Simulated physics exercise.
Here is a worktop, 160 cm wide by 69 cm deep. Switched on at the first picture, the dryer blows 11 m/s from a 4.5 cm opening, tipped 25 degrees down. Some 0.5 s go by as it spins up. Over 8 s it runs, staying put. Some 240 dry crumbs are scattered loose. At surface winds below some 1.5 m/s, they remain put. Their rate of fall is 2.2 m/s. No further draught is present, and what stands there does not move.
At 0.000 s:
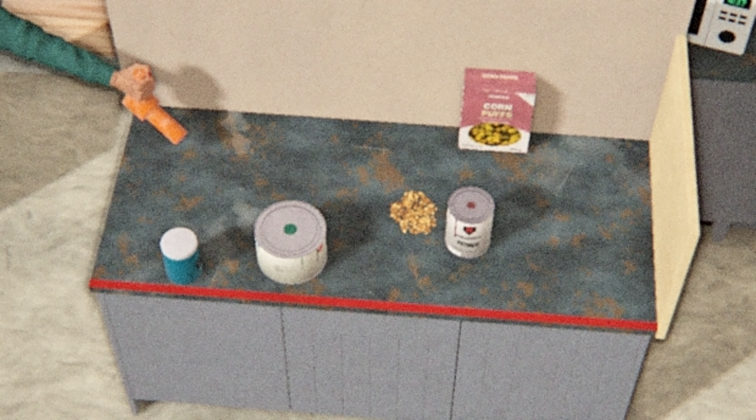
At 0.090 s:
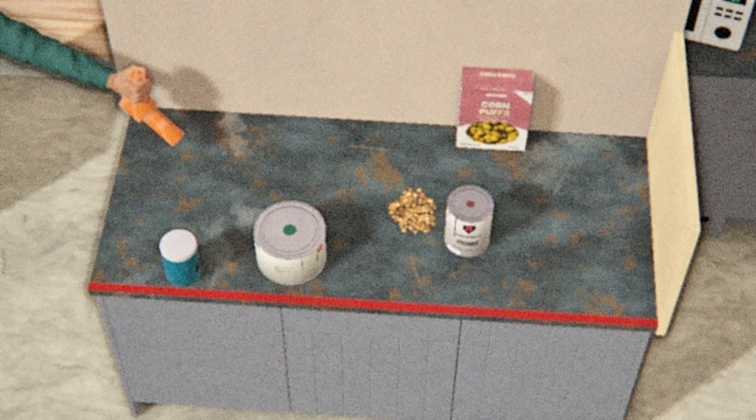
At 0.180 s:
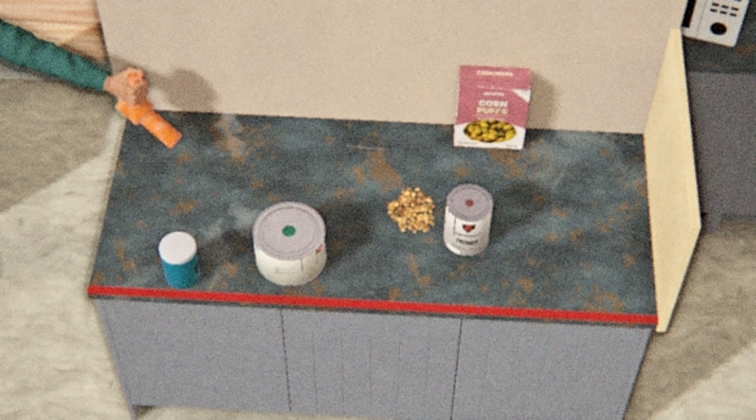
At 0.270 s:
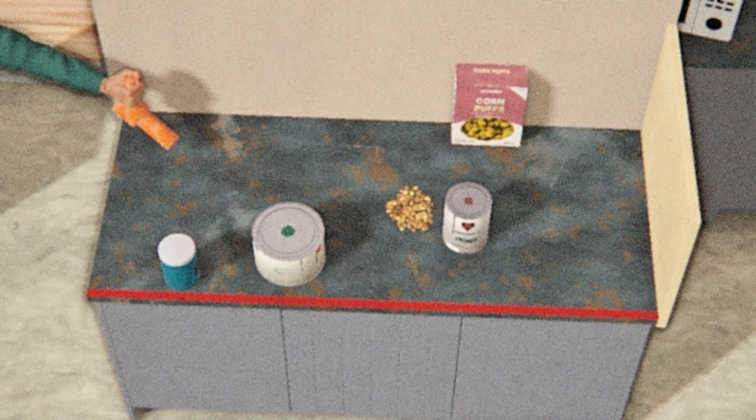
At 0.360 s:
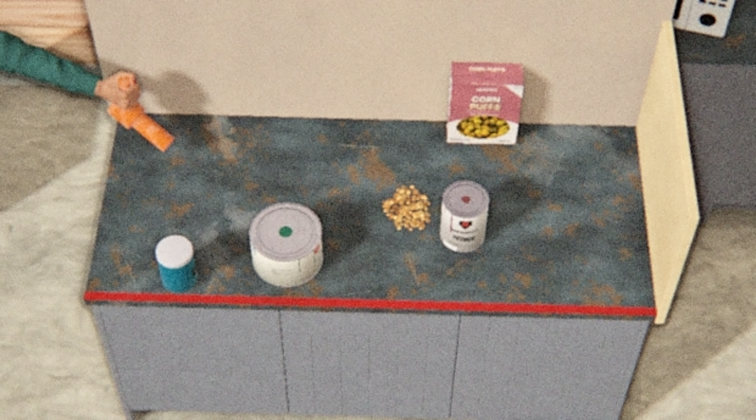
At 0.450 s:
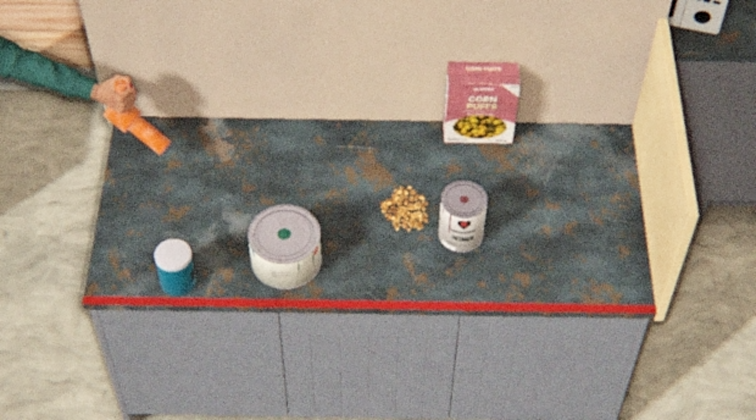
The clip opens on a dark mottled worktop with a red front edge, where a hand at the upper left points an orange dryer downward. The crumbs, the lidded tins, the small blue tub and the corn puffs carton all stay still, while the view drifts slightly throughout.
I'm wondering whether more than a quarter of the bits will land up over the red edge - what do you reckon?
I'd say no, a quarter at most.
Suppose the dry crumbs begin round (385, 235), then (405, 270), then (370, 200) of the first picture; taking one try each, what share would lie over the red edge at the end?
Taking the three spots in order, you'd get around 80 percent, 50 percent and 10 percent.
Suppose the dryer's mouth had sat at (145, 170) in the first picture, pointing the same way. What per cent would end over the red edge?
Then around 0 percent.
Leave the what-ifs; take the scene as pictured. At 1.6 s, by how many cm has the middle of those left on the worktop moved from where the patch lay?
The middle is some 20 cm from where it began.
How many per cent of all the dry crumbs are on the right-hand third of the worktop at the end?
80 %.
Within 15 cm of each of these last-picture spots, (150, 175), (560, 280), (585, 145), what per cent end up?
0 %, 1 %, 0 %.
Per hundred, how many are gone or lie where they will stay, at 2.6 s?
My guess would be around 15 %.
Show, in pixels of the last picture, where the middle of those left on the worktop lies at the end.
Centre point: About (504, 211).
After 1.6 s, 93 % are on the move or not yet settled, 4 % are over the red edge; the middle of those still in play is near (475, 212).
After 2.6 s, 86 % are on the move or not yet settled, 4 % are over the red edge; the middle of those still in play is near (483, 211).
After 4.4 s, 70 % are on the move or not yet settled, 6 % are over the red edge; the middle of those still in play is near (493, 212).
After 8.0 s, at the end, 6 % are over the red edge; the middle of those still in play is near (504, 211).
